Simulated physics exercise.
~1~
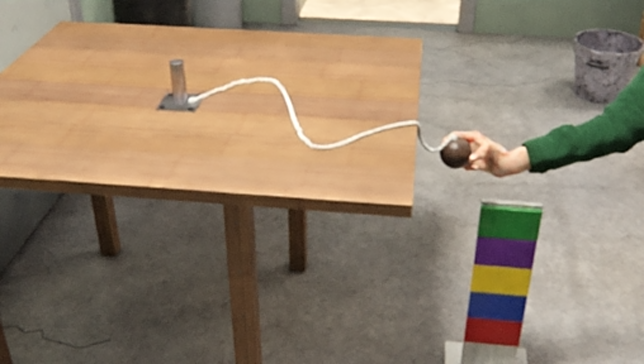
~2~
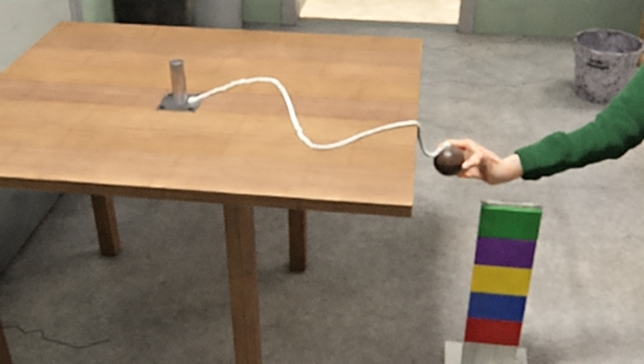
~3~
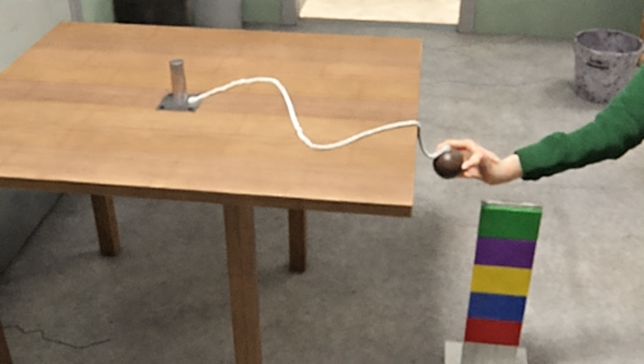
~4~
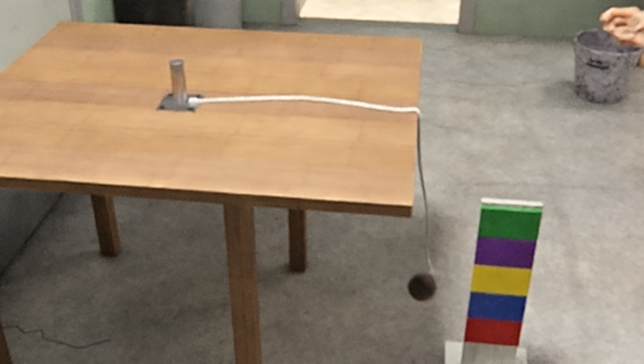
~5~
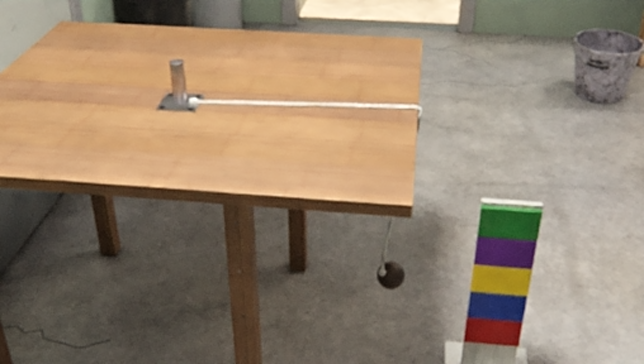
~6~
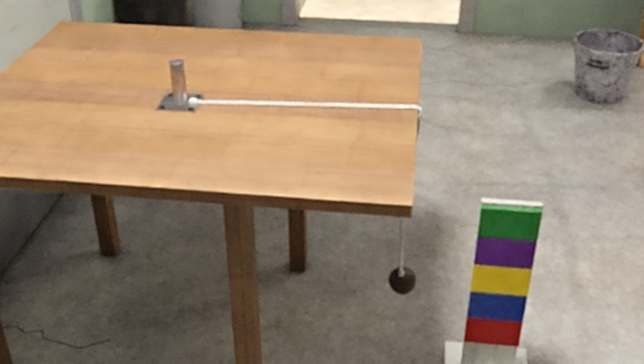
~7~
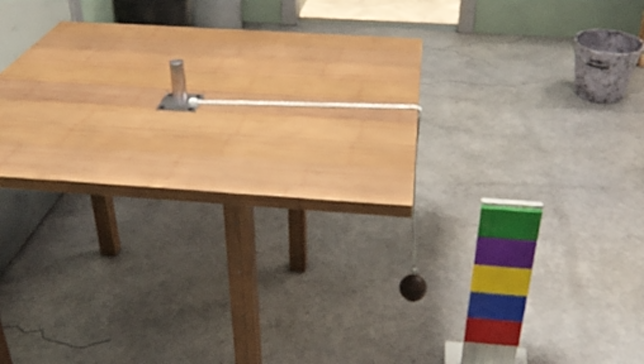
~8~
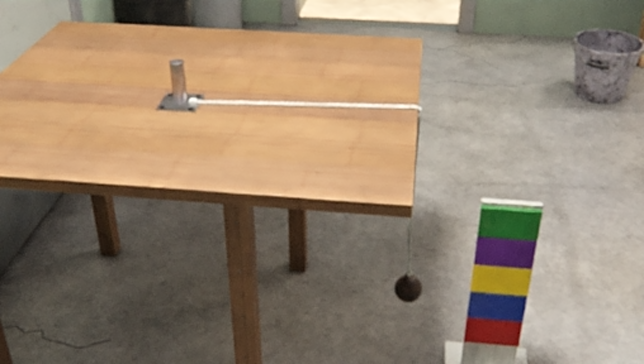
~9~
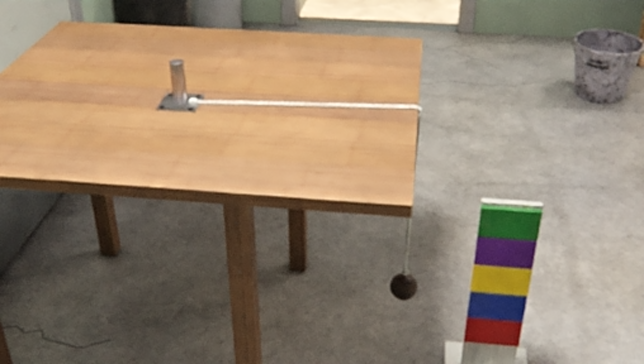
The footage shows a hand holding a brown ball, tied by a white cord to a post on a wooden table, just past the table's edge beside a striped board. The hand lets go, and the ball drops, swings left and back, and hangs nearly still, level with the blue band.
